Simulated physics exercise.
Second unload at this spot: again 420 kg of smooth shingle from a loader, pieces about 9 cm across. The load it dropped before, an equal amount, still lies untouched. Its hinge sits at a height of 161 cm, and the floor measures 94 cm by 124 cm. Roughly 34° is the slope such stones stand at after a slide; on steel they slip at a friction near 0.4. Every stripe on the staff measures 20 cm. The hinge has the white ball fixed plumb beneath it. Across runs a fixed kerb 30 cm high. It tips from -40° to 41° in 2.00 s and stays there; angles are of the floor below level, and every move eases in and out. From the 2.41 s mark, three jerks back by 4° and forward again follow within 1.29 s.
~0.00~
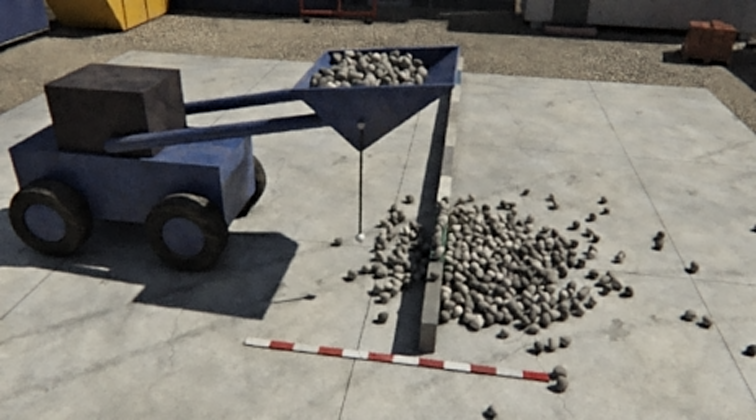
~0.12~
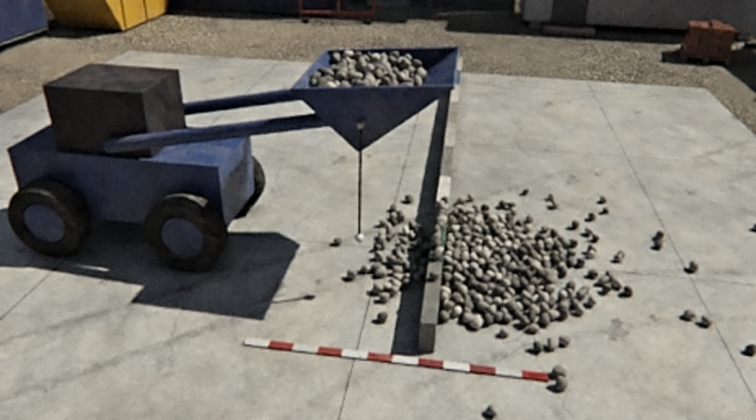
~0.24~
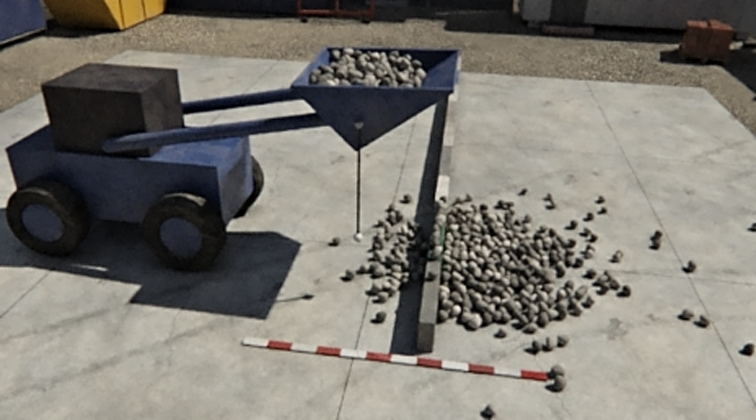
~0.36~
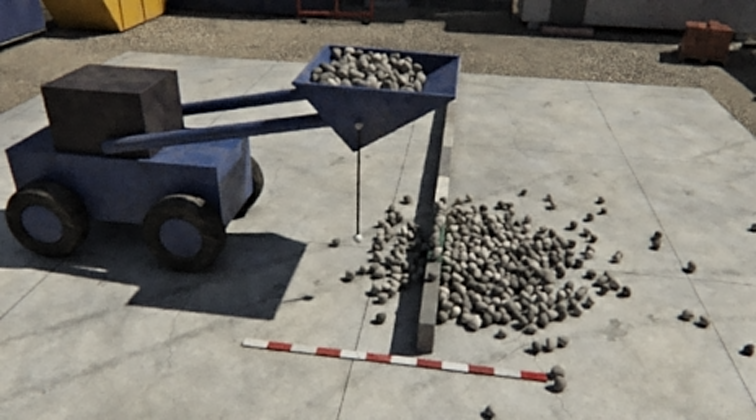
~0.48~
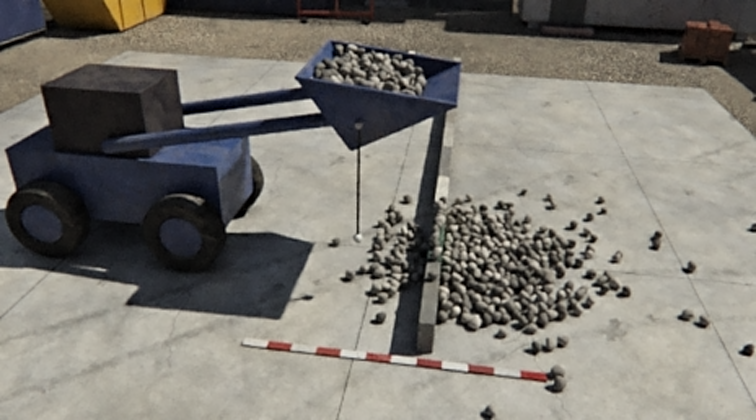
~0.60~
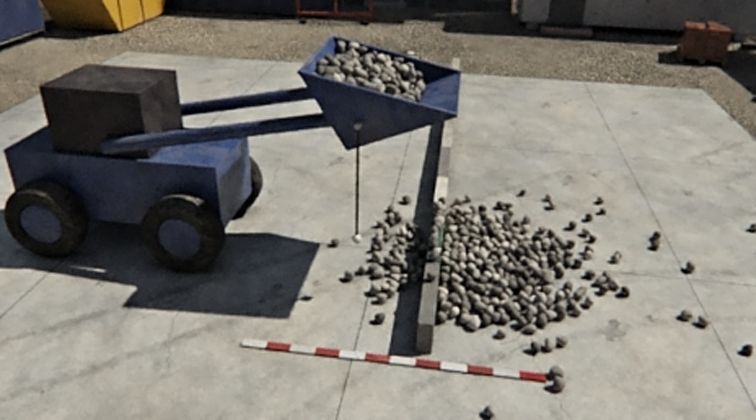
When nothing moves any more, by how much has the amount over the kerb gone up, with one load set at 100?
It has gone up by about 99 per cent of a load.
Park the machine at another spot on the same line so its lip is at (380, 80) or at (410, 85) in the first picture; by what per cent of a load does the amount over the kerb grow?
About 0 per cent from the first spot and 35 per cent from the second.
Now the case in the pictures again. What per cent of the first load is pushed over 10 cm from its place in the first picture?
Close to 25 per cent.
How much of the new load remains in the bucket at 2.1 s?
Roughly 15 per cent is still inside.
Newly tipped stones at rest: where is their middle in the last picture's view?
Their middle rests near (486, 247).
After 1.5 s the floor is at 28°; in per cent of one load, 95 in the bucket, 20 on this side of the kerb, 85 over the kerb; the foremost stones are at (684, 264).
After 2.1 s the floor is at 41°; in per cent of one load, 17 in the bucket, 33 on this side of the kerb, 150 over the kerb; the foremost stones are at (684, 264).
After 4.2 s the floor is at 41°; in per cent of one load, 0 in the bucket, 17 on this side of the kerb, 183 over the kerb; the foremost stones are at (684, 264).
After 7.0 s the floor is at 41°; in per cent of one load, 0 in the bucket, 17 on this side of the kerb, 183 over the kerb; the foremost stones are at (684, 264). Net gain over the kerb, 99.
